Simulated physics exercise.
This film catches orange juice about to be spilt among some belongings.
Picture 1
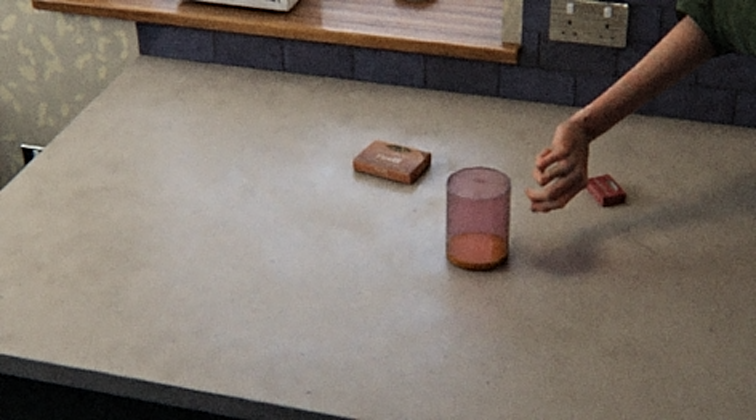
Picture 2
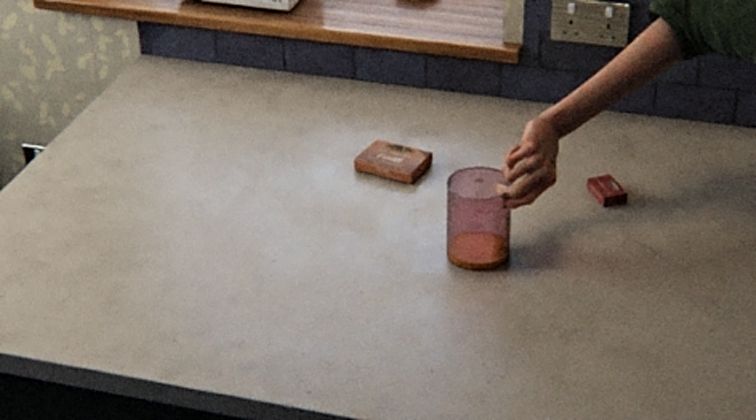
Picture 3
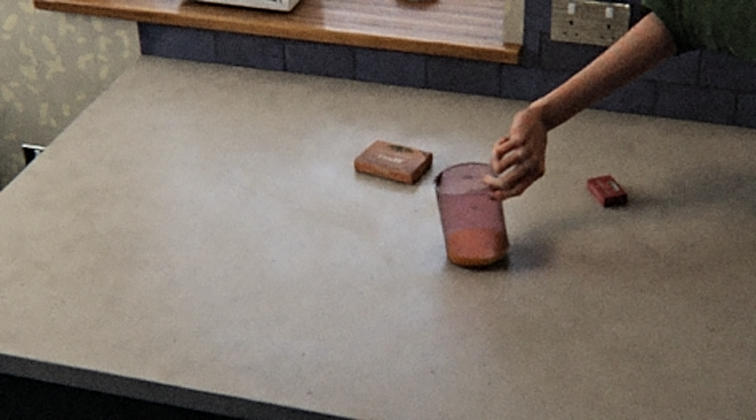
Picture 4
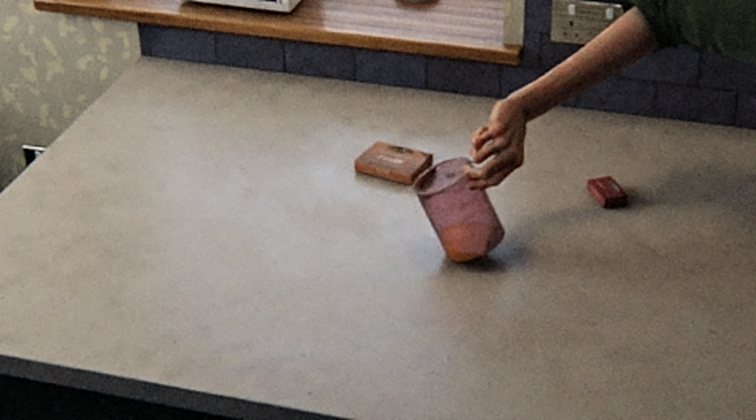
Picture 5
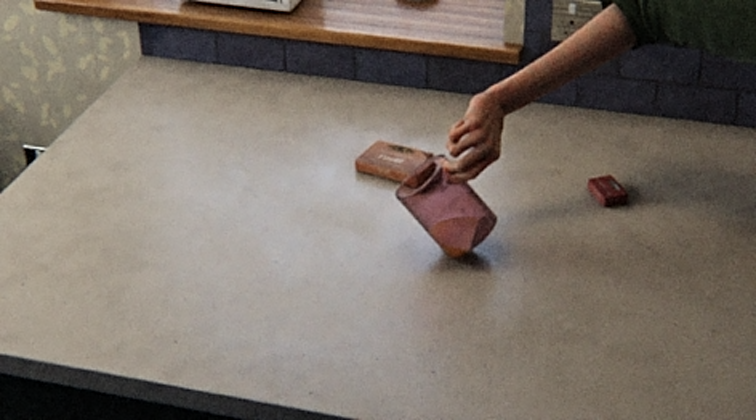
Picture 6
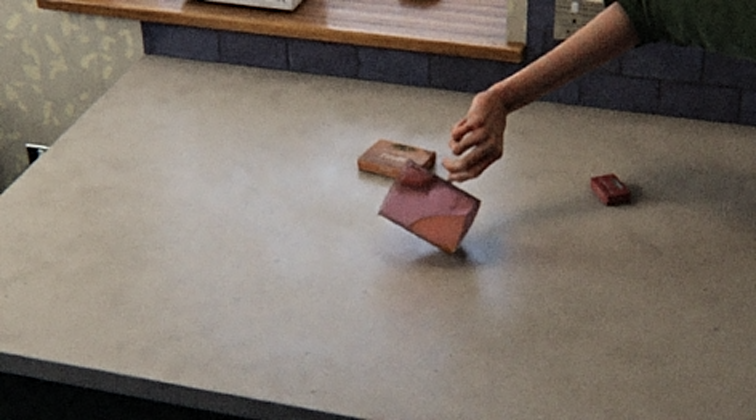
On a grey worktop, a hand pushes the top of a nearly empty pink-tinted beaker, tilting it steeply left beside two small packets.
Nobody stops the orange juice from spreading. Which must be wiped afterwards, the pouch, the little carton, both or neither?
Well, the pouch is left dry, while the little carton is left dry.
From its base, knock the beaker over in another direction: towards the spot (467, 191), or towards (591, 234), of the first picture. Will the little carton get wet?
So first it is missed, and after that it gets caught.
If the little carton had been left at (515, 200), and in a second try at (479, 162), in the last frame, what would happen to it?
The first try leaves it free of the spill; the second leaves it free of the spill.
A moment on, the puddle covers about as much as a saucer; the pouch is untouched; the little carton is untouched.
Further on, the puddle covers about as much as a plate; the pouch is untouched; the little carton is untouched.
When it is over, the puddle covers about as much as a plate; the pouch is untouched; the little carton is untouched.
